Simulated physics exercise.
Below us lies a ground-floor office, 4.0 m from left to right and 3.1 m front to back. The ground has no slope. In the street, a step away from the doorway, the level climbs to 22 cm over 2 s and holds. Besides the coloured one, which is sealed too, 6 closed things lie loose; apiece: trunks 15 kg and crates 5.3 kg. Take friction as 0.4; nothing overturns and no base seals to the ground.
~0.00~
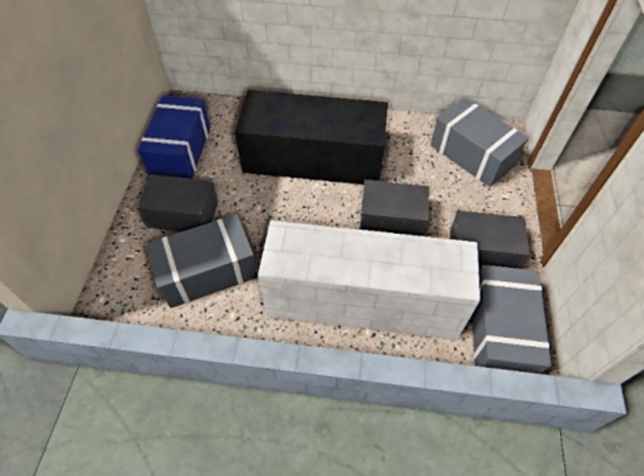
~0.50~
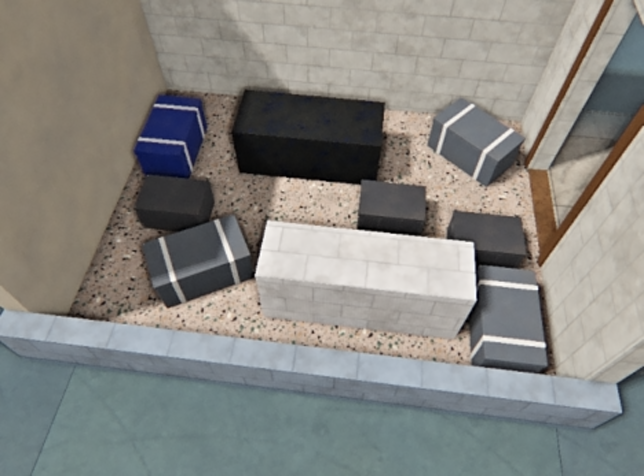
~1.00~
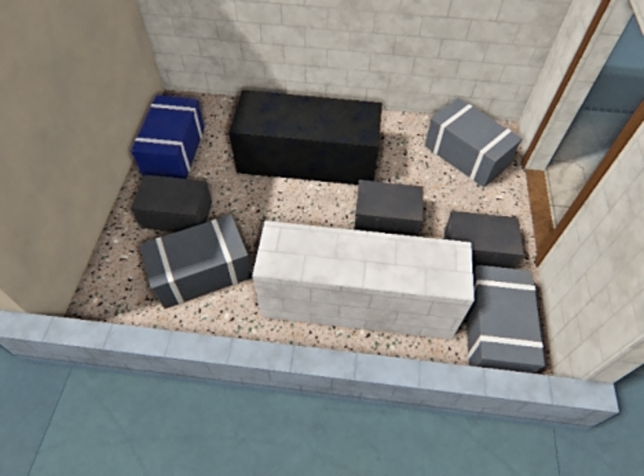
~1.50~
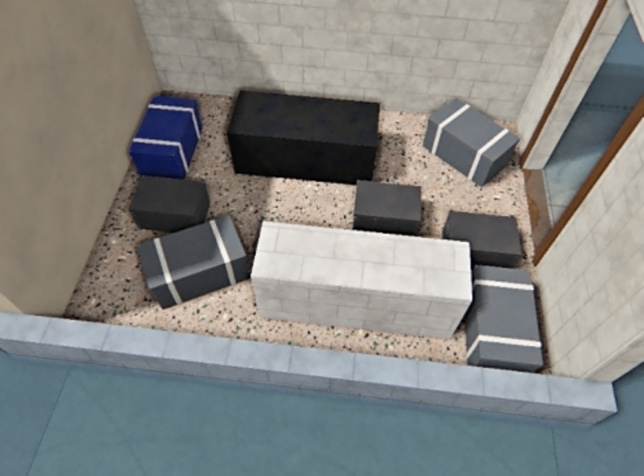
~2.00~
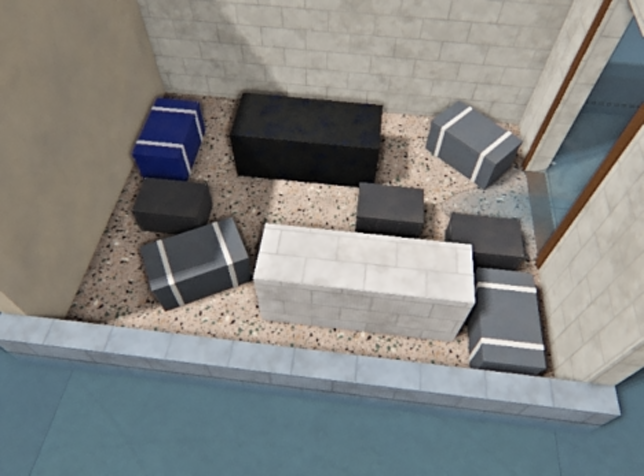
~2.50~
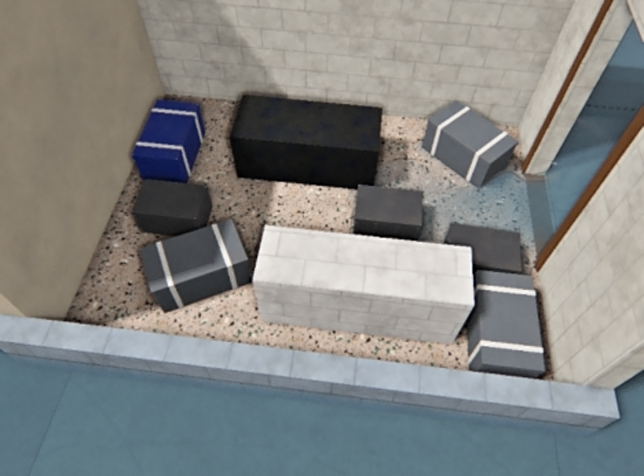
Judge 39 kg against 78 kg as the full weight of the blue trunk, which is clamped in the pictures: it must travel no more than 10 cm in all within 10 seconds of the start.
For it, only the higher weight holds it.
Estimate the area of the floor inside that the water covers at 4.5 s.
Some 8.5 m2.
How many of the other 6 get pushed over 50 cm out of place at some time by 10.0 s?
I count 5.
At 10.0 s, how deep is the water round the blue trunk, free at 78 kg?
Roughly 15 cm.
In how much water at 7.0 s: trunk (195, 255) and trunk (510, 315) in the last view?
About 7 and 3 cm.
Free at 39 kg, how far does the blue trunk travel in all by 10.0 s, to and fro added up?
About 40 cm.
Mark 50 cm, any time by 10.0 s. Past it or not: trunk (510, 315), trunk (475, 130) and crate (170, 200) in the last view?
In turn: Short of it, past it, over.
After 3.5 s the blue trunk would be 0 cm from its start with 39 kg and 0 cm from its start with 78 kg; 0 cm of water round it then.
After 4.5 s the blue trunk would be 0 cm from its start with 39 kg and 0 cm from its start with 78 kg; 4 cm of water round it then.
After 7.0 s the blue trunk would be 5 cm from its start with 39 kg and 0 cm from its start with 78 kg; 12 cm of water round it then.
After 10.0 s the blue trunk would be 27 cm from its start with 39 kg and 0 cm from its start with 78 kg; 15 cm of water round it then.
